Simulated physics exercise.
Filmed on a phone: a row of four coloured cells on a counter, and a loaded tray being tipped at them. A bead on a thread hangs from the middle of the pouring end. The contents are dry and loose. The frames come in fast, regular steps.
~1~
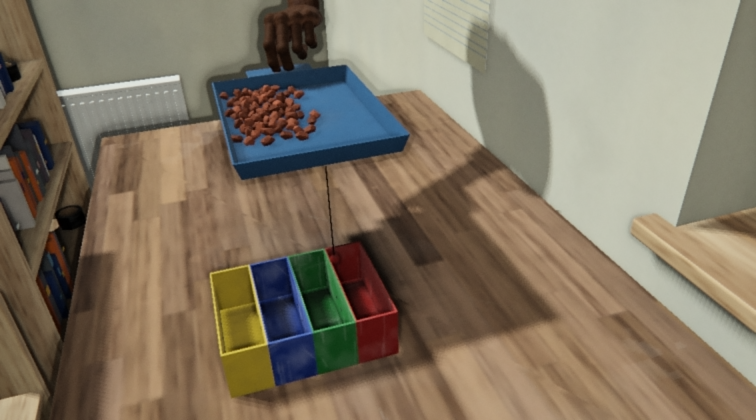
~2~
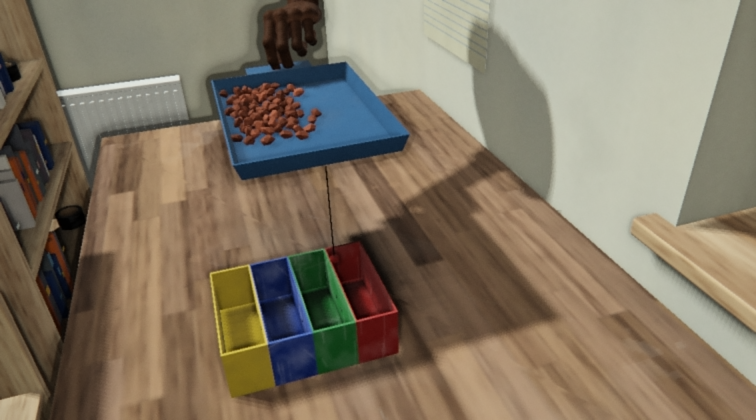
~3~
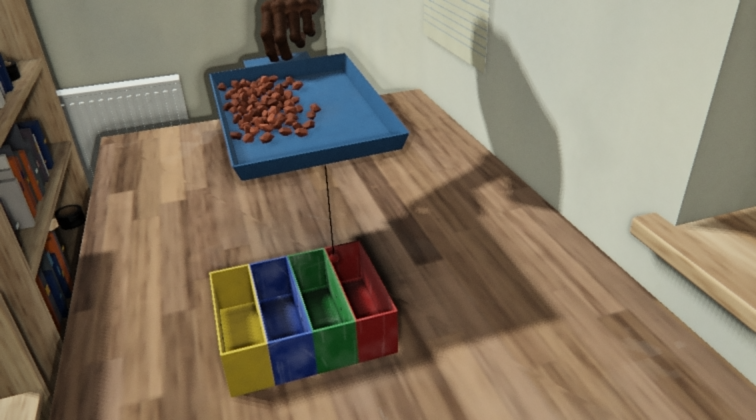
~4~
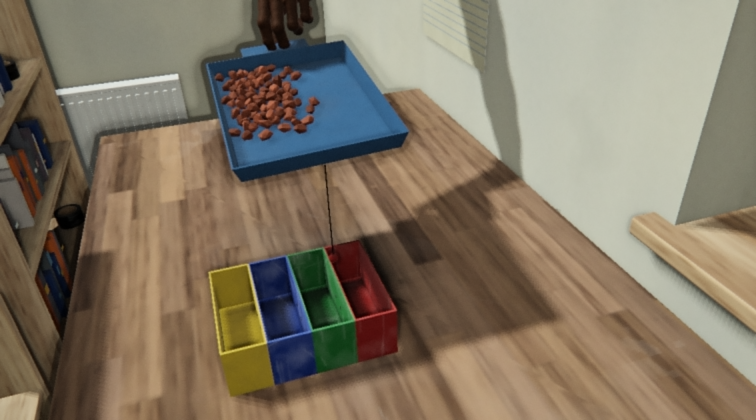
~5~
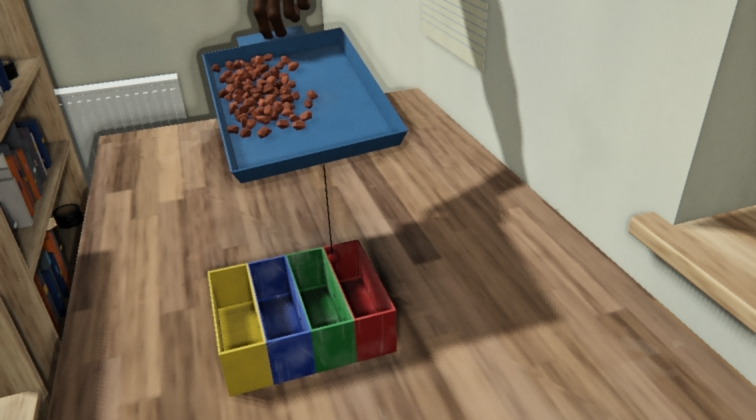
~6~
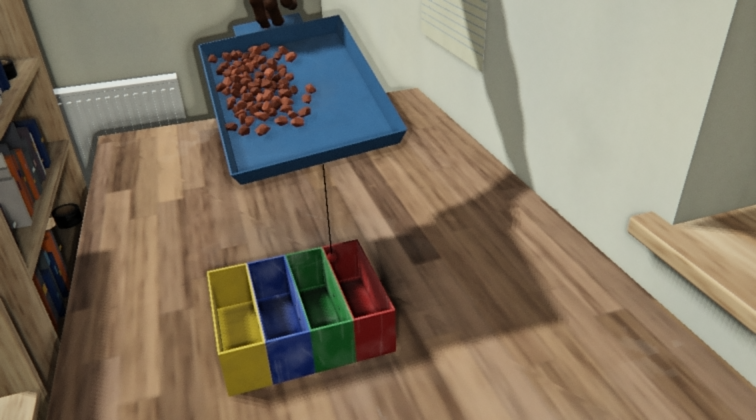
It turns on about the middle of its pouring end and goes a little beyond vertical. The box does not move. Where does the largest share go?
Most goes to the blue cell.
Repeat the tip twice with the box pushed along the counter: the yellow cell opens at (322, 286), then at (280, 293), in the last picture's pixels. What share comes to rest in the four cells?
First some 10, then 60 per cent.
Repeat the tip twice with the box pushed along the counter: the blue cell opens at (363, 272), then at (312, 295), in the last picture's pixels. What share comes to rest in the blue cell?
The first gives 0 %, the second 20 %.
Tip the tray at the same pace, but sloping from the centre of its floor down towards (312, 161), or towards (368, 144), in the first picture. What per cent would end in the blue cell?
About 40 and 0 per cent.
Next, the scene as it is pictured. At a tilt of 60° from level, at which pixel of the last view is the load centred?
Roughly at (259, 159).
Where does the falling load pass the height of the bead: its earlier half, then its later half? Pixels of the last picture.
Early half (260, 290), late half (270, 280).
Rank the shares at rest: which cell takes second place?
The runner-up: That yellow cell.
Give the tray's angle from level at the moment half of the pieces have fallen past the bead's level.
Roughly 100°.
Soon after the last picture, tray tipped steeply; nearly all on the tray; a small part falling or outside the box.
A little later, tray tipped right over; about a quarter on the tray; about a third in the blue cell; about a quarter in the yellow cell; a stray few in the green cell; about a quarter falling or outside the box.
Later still, tray tipped past a quarter turn; about two thirds in the blue cell; about a quarter in the yellow cell; a small part in the green cell; a stray few falling or outside the box.
At rest, tray tipped past a quarter turn; about two thirds in the blue cell; about a quarter in the yellow cell; a small part in the green cell; none in the red cell; a stray few outside the box.
